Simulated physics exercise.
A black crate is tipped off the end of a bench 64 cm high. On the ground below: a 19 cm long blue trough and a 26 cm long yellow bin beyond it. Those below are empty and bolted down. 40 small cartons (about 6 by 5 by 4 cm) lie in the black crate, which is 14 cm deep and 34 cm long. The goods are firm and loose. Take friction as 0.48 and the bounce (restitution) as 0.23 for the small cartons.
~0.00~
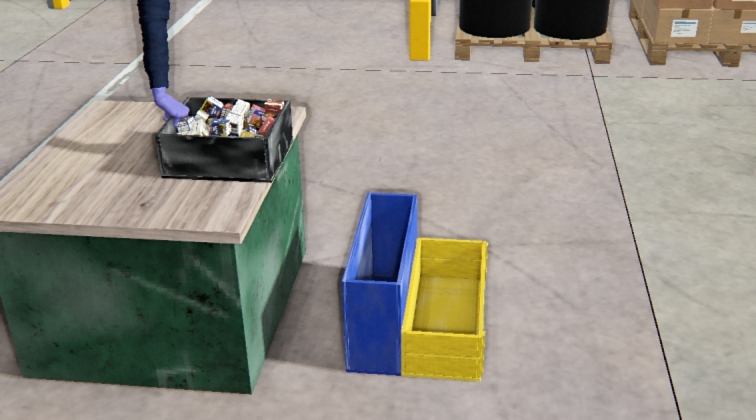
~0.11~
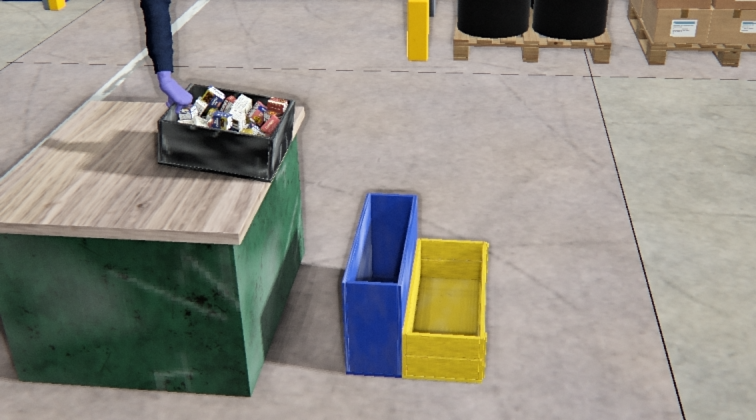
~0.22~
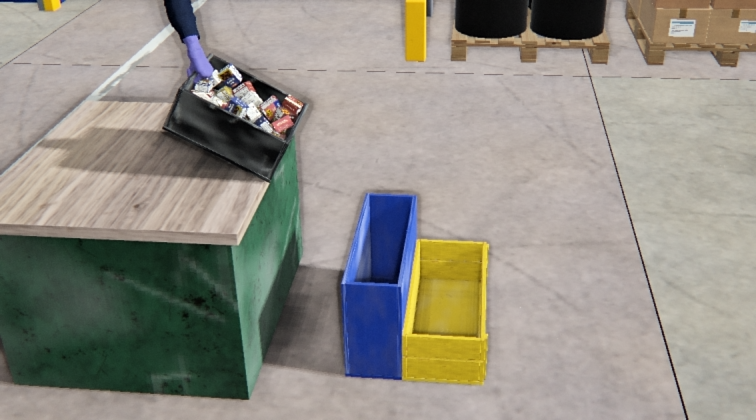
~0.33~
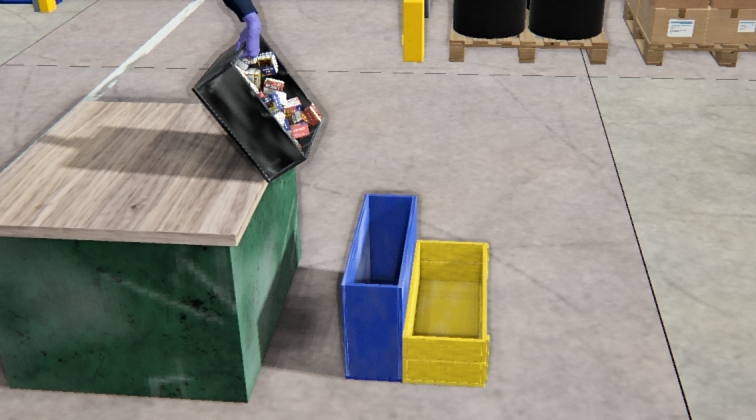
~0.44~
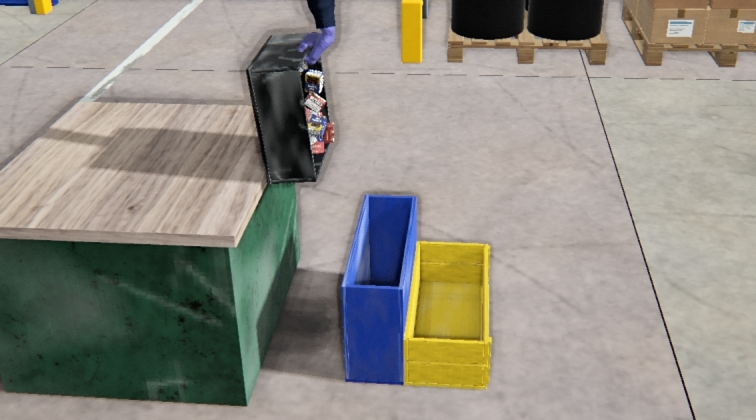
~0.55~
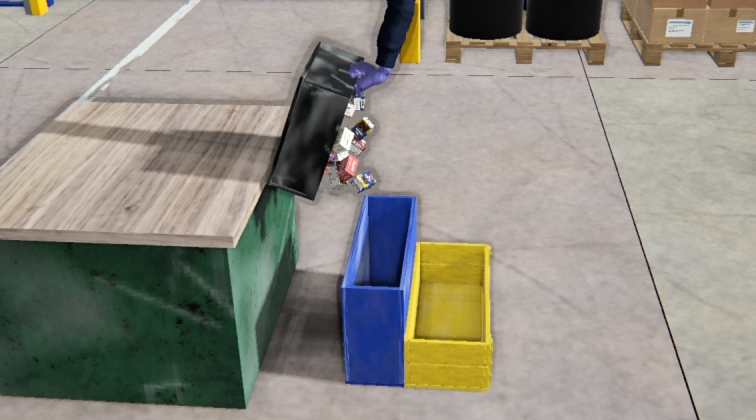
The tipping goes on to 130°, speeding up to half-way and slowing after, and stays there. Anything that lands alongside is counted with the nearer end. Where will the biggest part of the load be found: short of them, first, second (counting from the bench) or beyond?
Look in the first one, the blue trough.
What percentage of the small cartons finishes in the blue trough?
Some 50 per cent of them.
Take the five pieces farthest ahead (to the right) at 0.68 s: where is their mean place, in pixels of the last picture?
At about (417, 193).
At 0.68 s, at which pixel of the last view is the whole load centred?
Near (365, 188).
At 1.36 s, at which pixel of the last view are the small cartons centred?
Near (384, 321).
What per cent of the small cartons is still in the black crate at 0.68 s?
Some 30 per cent.
After 0.68 s, tilt 128°; 11 still in the black crate, 2 in the blue trough and 27 in the air.
After 0.84 s, tilt 130°; 2 still in the black crate, 19 in the blue trough, 8 in the yellow bin and 11 in the air.
After 1.07 s, tilt 130°; 20 in the blue trough, 9 in the yellow bin, 6 on the ground short of the blue trough and 5 in the air.
Outcome (at 1.36 s), 20 in the blue trough, 9 in the yellow bin and 11 on the ground short of the blue trough.
